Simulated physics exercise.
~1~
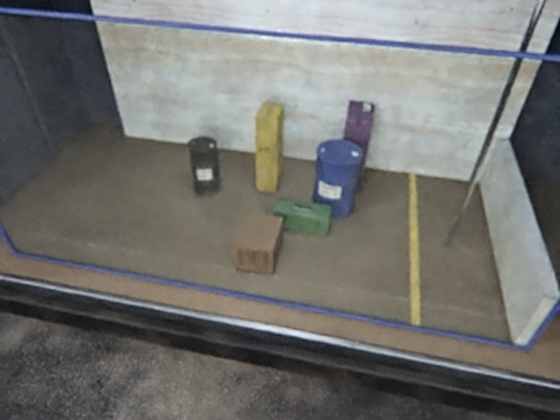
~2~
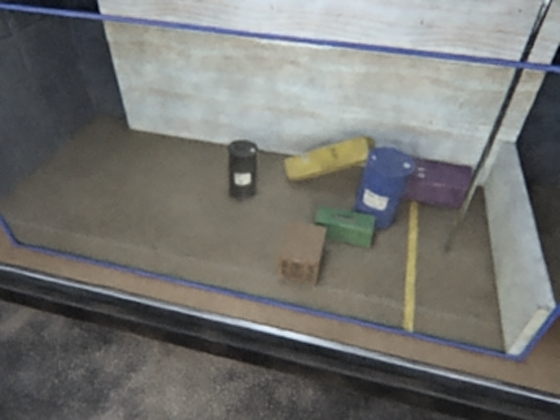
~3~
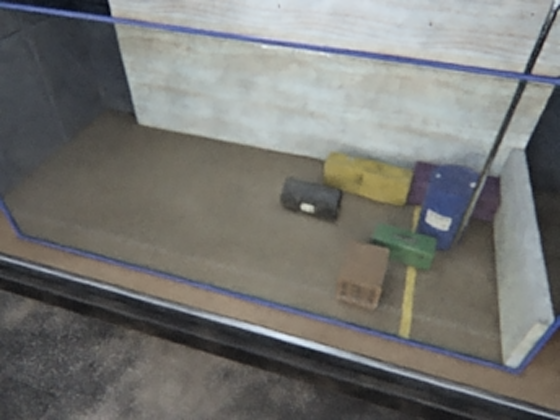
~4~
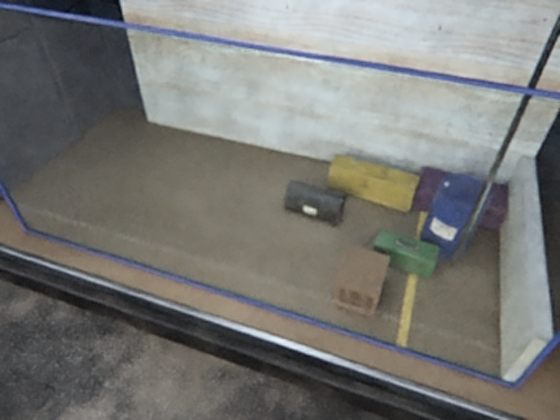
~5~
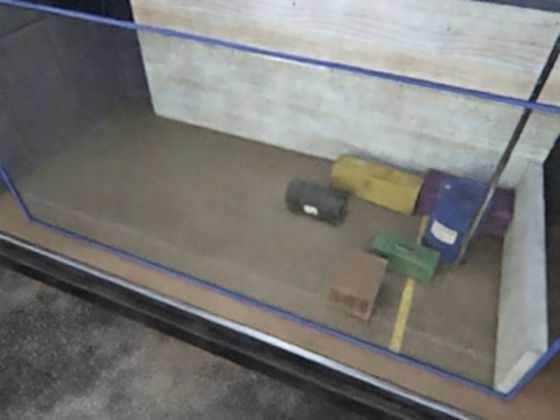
In a walled bay with a yellow floor line, drums, boxes, a green toolbox and a brown crate slide right; the yellow and purple boxes topple, then the black drum, before everything settles with the upright blue drum and purple box beyond the line.
